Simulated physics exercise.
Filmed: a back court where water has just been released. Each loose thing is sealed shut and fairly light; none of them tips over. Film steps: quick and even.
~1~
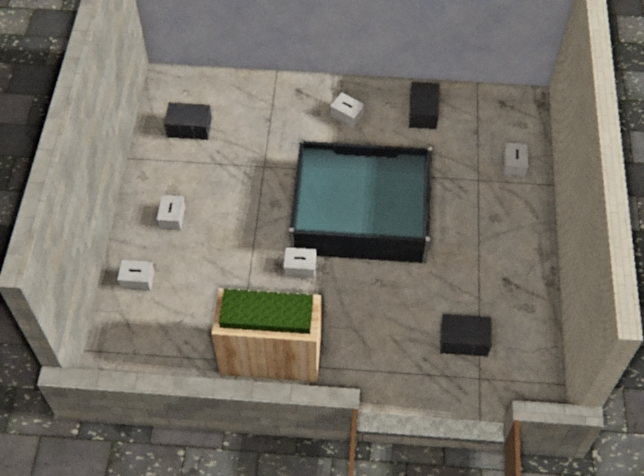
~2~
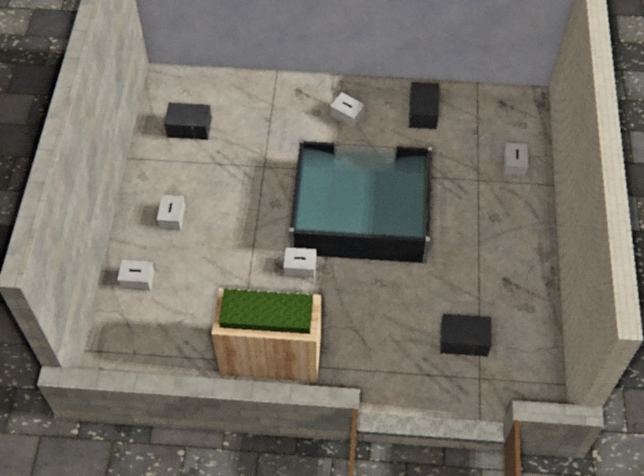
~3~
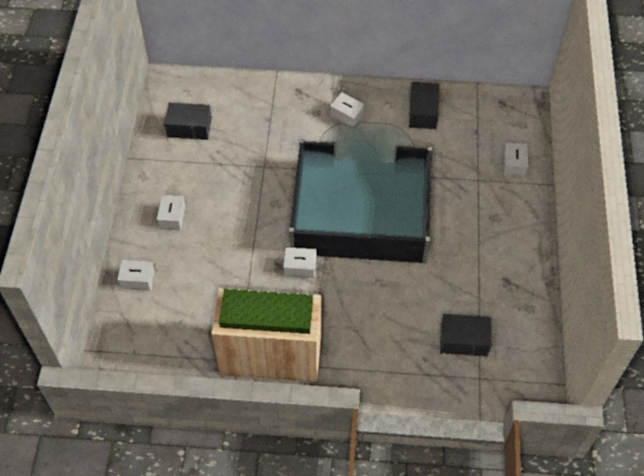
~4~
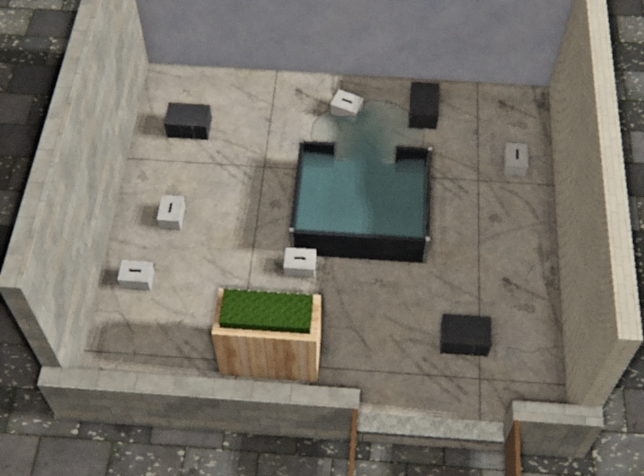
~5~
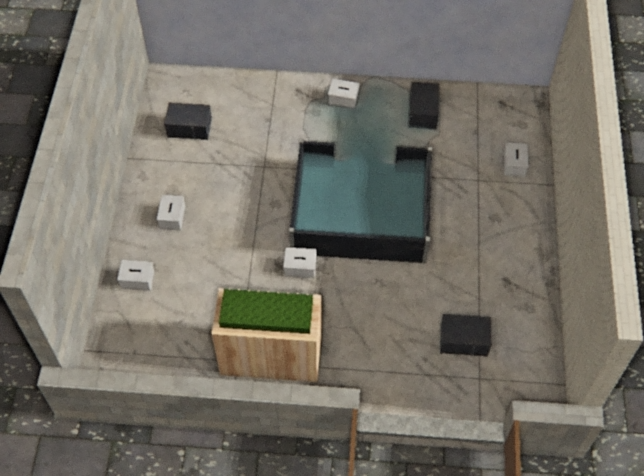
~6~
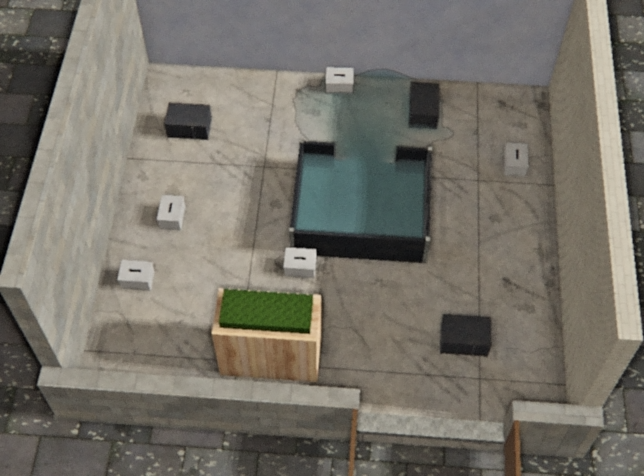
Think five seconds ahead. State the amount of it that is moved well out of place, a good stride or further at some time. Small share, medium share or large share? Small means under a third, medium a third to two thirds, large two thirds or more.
A medium share.
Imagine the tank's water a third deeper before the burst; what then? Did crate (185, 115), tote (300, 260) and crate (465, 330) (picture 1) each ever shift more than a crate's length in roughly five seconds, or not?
The first did it, the next came up short, and the last came up short.
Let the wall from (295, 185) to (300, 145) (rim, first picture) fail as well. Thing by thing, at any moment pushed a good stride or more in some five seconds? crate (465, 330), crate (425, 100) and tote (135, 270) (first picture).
The first: Never got that far; the second: Never got that far; the third: Got that far.
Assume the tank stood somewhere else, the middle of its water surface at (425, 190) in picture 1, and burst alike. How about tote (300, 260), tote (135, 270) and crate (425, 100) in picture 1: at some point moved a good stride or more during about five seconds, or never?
The first: Did not travel far; the second: Did not travel far; the third: Travelled far enough.
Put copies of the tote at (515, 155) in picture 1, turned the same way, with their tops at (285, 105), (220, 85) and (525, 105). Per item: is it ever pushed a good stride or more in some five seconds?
Taking them one at a time: Goes the distance; goes the distance; goes the distance.
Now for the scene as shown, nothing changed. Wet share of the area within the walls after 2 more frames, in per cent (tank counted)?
20 per cent.
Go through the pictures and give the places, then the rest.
In the first frame, a tote at (348, 105), on the bottom; a crate at (425, 98) rests on the ground; 0 of 8 have shifted.
In the second frame, a tote at (348, 105), on the bottom; a crate at (425, 98), on the bottom; 0 of 8 have shifted.
In the third frame, a tote at (348, 105) rests on the ground; a crate at (425, 98), on the bottom; 0 of 8 have shifted.
In the fourth frame, a tote at (347, 101) rests on the ground, close to its start; a crate at (425, 98), on the bottom; 1 of 8 have shifted.
In the fifth frame, a tote at (344, 89), on the bottom, close to its start; a crate at (425, 98) rests on the ground; 1 of 8 have shifted.
In the sixth frame, a tote at (340, 75), on the bottom, a stride from its start; a crate at (425, 98), on the bottom; 1 of 8 have shifted.
A moment on, 1 of 8 are well off their spots; 1 afloat.
Next, 2 of 8 are well off their spots; 1 afloat.
Later, 3 of 8 are well off their spots; 2 afloat.
In the end, 4 of 8 are well off their spots, and 4 have been at some point; 1 afloat.
